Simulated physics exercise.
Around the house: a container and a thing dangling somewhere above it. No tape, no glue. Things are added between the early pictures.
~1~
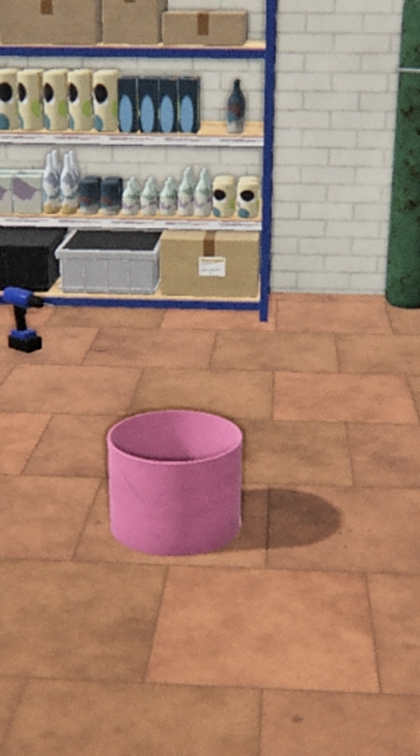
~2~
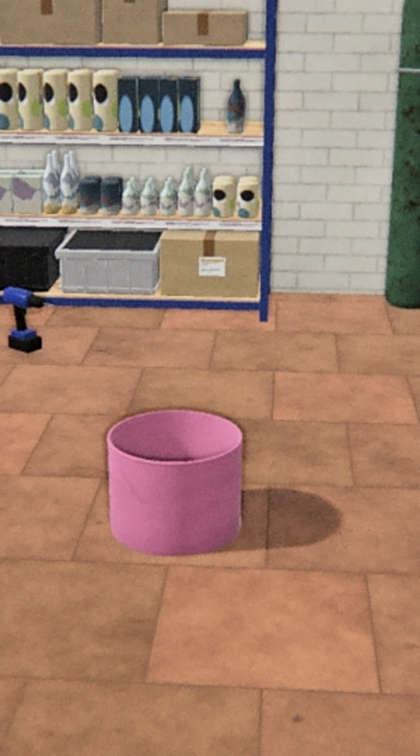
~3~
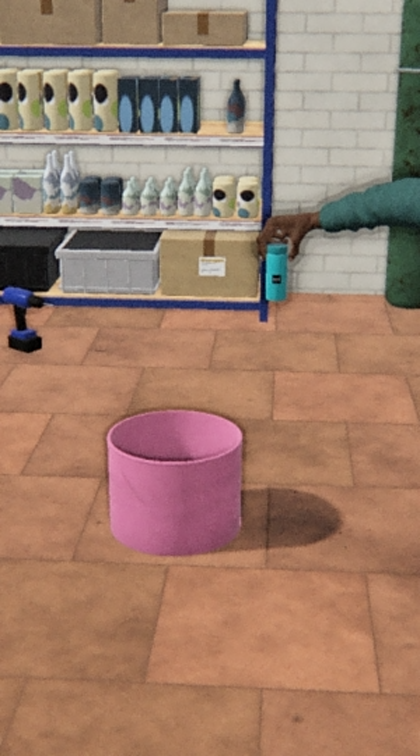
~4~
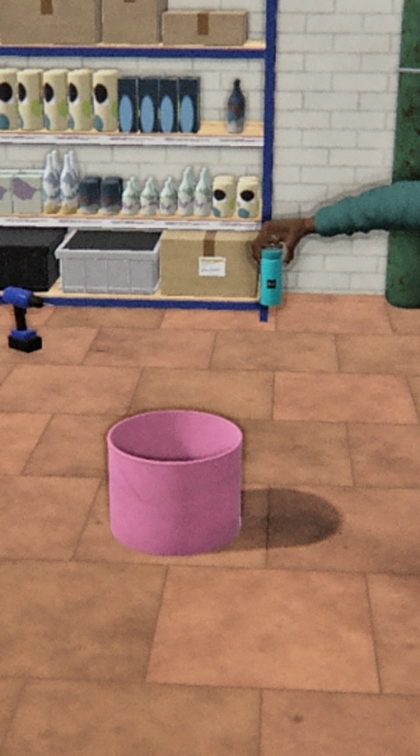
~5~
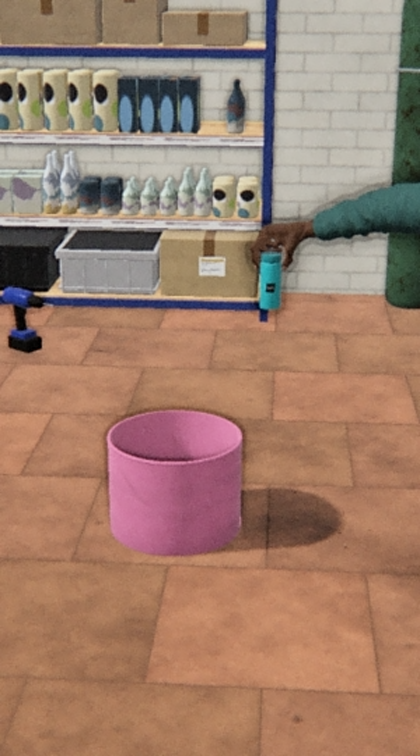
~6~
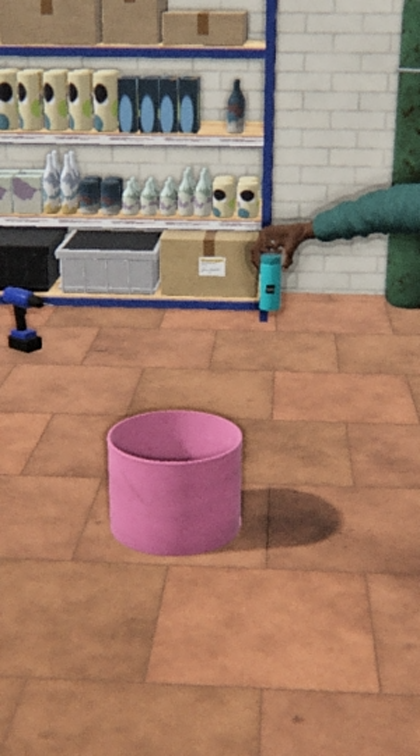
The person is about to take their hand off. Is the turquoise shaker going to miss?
Here the turquoise shaker misses.
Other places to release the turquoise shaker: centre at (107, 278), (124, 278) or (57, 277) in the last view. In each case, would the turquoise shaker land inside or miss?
In turn it is caught; goes in; lands outside.
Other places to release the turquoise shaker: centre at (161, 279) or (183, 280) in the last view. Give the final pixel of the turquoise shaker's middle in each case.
It ends around (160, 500) and (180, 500).
Then, 0.28 s past the last view, turquoise shaker in the air near (268, 399).
Finally, the turquoise shaker falls beside it, near (265, 505).
